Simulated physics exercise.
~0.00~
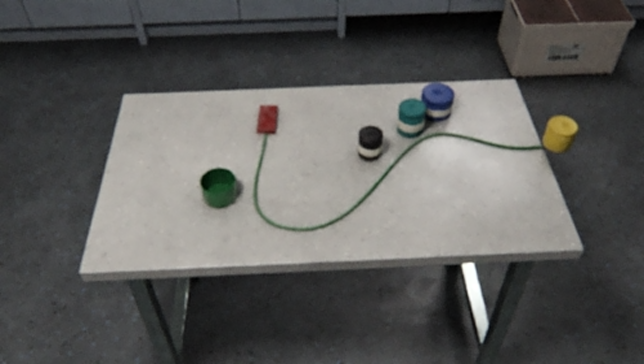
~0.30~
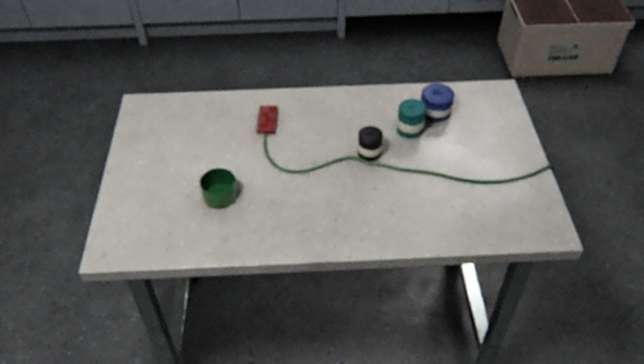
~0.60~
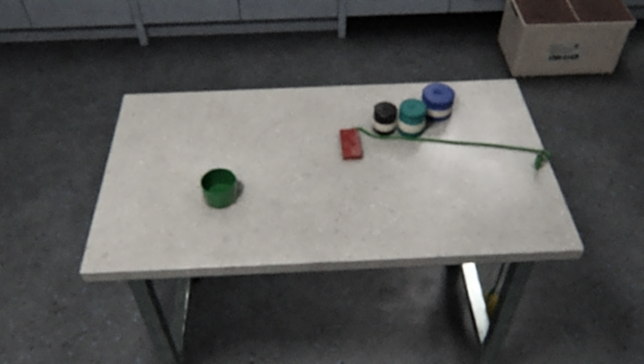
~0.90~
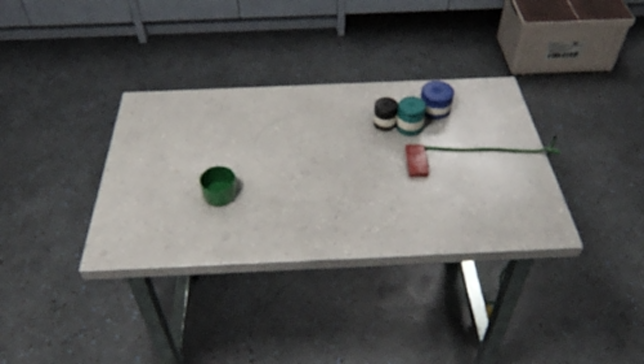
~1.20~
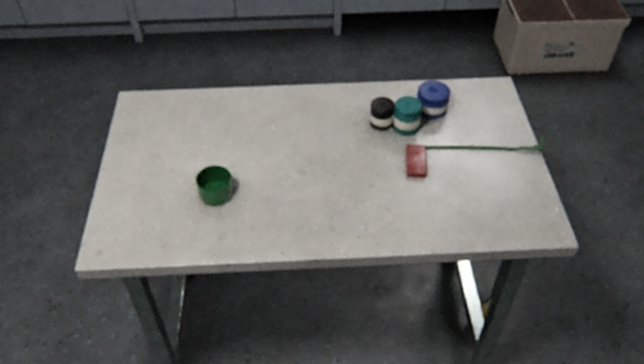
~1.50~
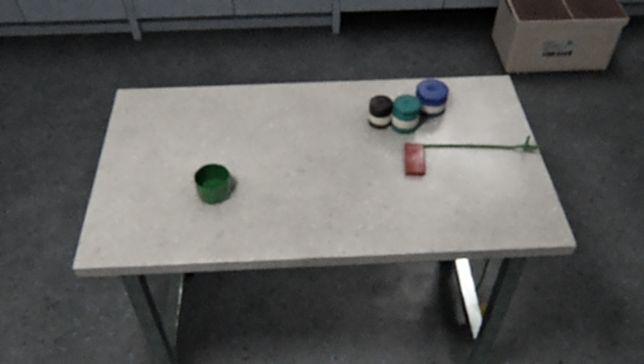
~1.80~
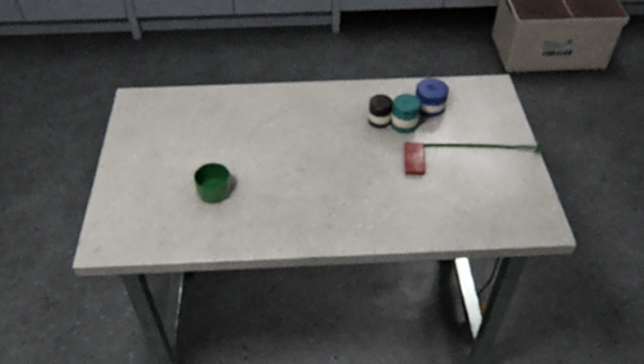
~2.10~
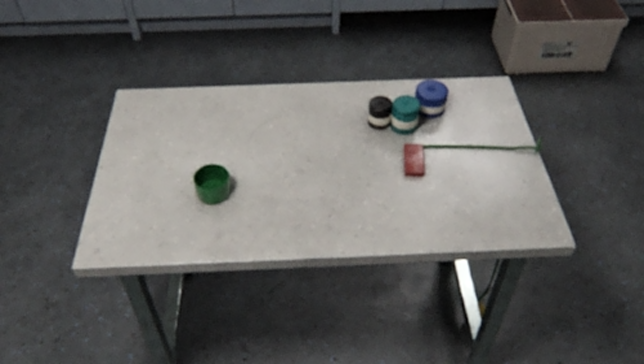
Yellow object dropping off a table's right edge, its green cable dragging a red block rightward past canisters before stopping on top.
